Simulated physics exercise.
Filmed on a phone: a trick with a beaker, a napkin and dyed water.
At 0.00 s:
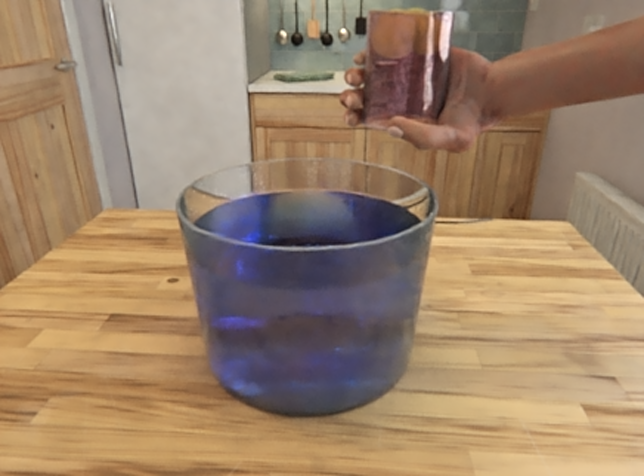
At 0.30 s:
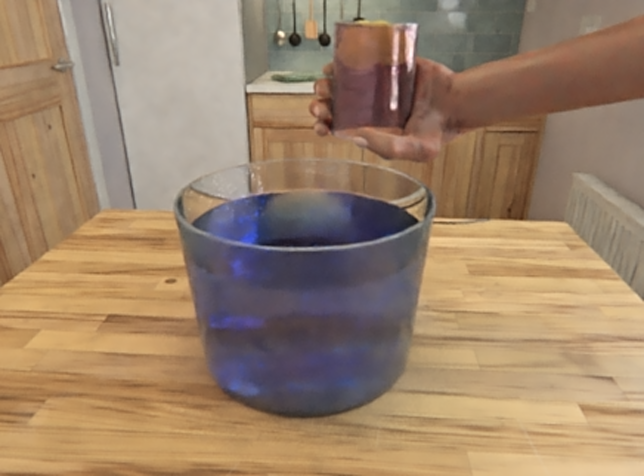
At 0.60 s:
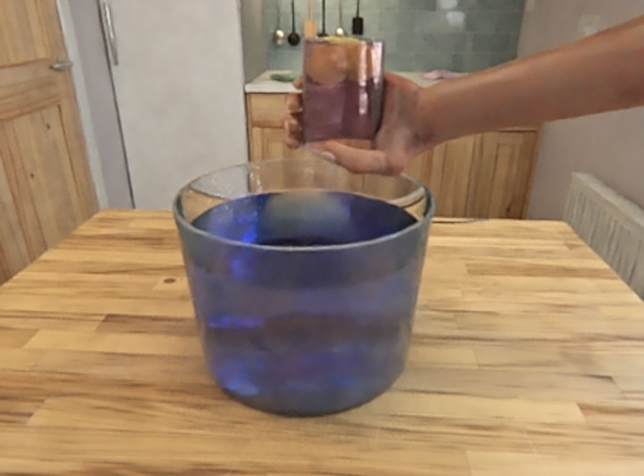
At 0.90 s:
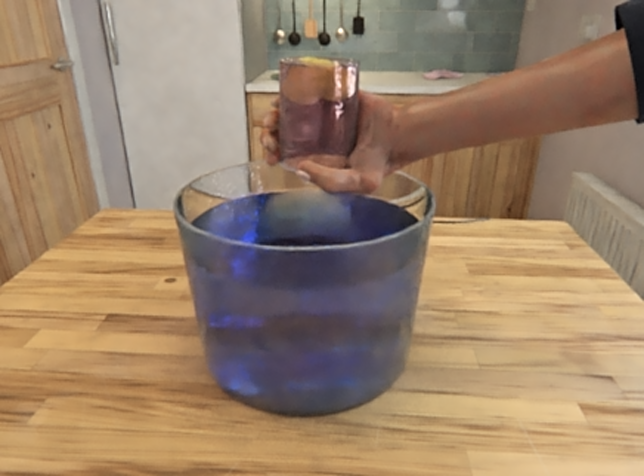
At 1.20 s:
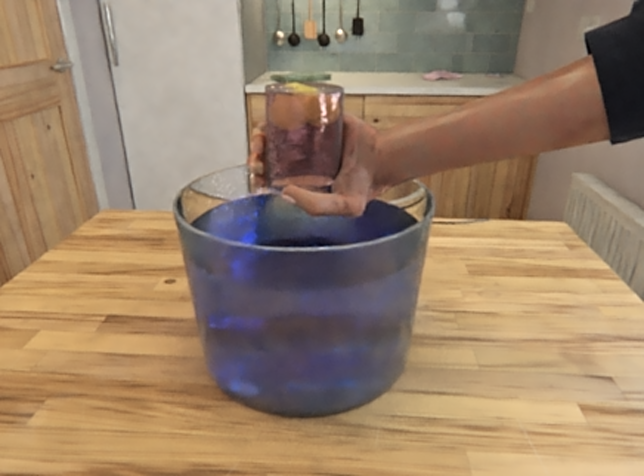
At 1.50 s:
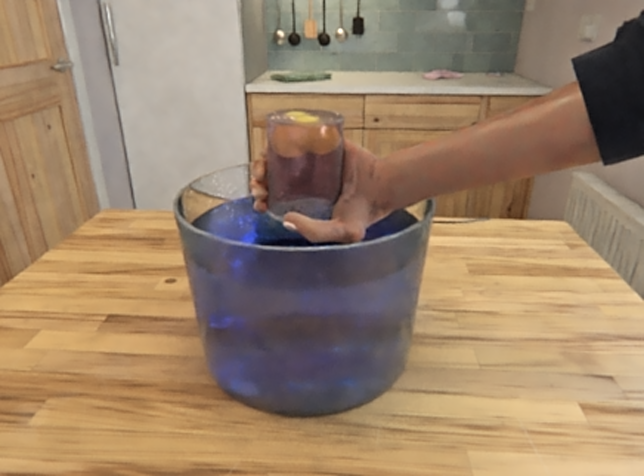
A hand lowering an upside-down beaker with a napkin inside, moving down and left over a large glass bowl of blue water.
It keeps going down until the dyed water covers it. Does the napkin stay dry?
Yes.
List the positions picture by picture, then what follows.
The first picture shows beaker (406, 72) mouth down; above the big bowl.
The second picture shows beaker (373, 83) mouth down; napkin (376, 41); coming down.
The third picture shows beaker (342, 97) mouth down; lower.
The fourth picture shows beaker (319, 116) mouth down; napkin (319, 77); lower still.
The fifth picture shows beaker (304, 140) mouth down; close to the surface.
The sixth picture shows beaker (305, 167) mouth down; napkin (305, 131); just over the surface.
Around 2.0 s, the beaker enters the dyed water.
Around 2.6 s, air is trapped inside and holds the level down.
Around 4.0 s, the beaker is under, still full of air, and the napkin is dry.
